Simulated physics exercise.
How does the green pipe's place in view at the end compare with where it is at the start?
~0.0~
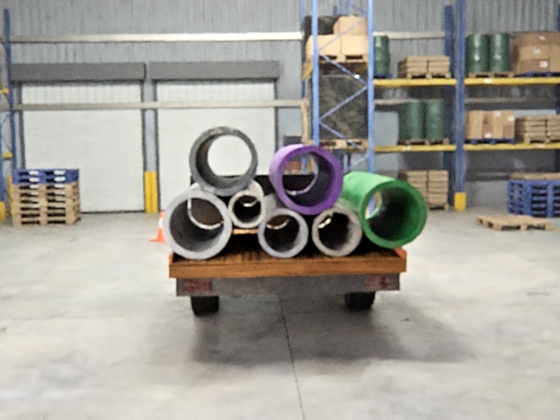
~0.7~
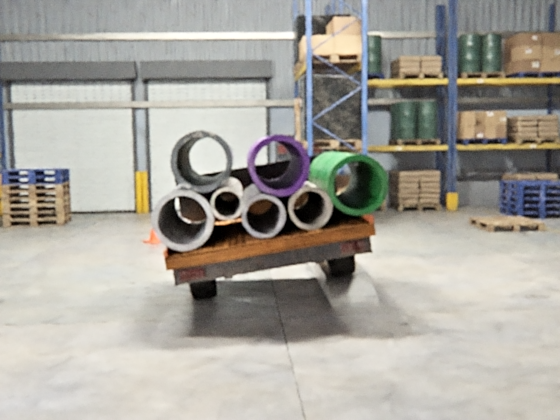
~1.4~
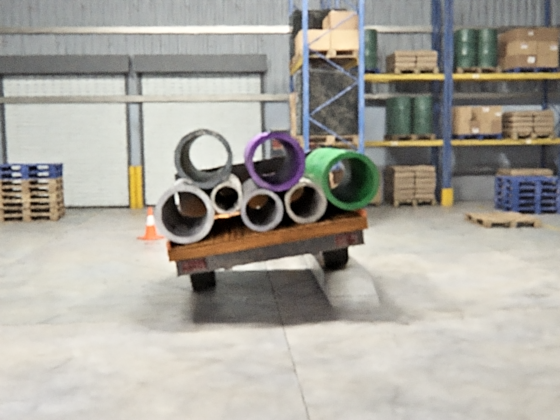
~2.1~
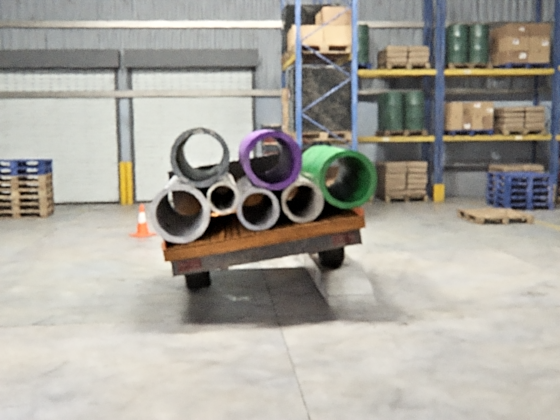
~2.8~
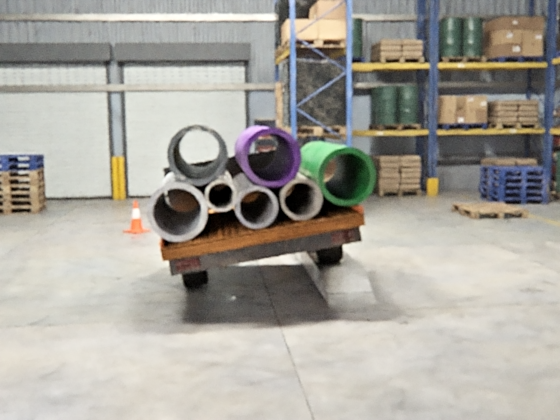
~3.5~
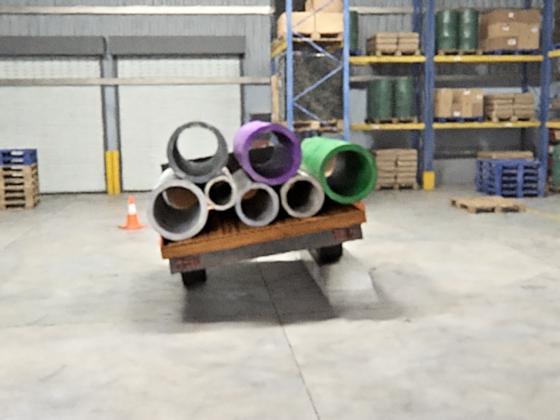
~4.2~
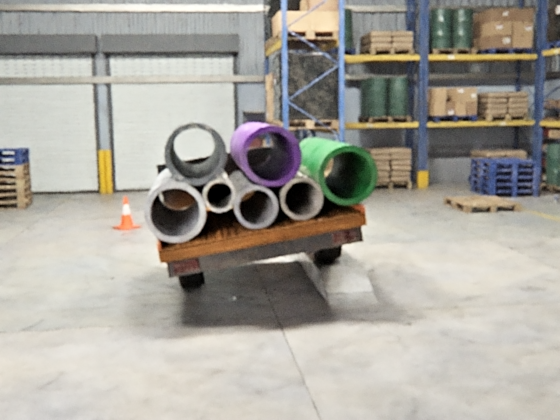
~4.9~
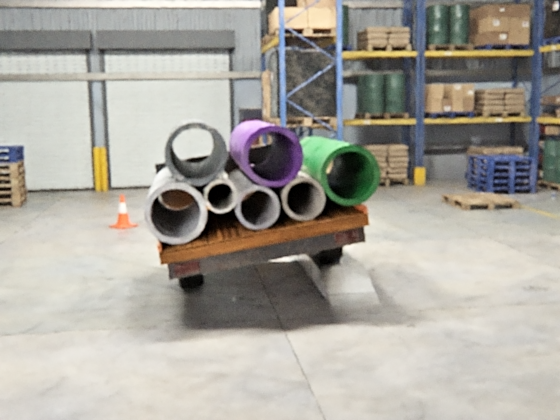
It ends up farther left and higher in view than at the start, still at the right of the bottom row on the tilted deck.
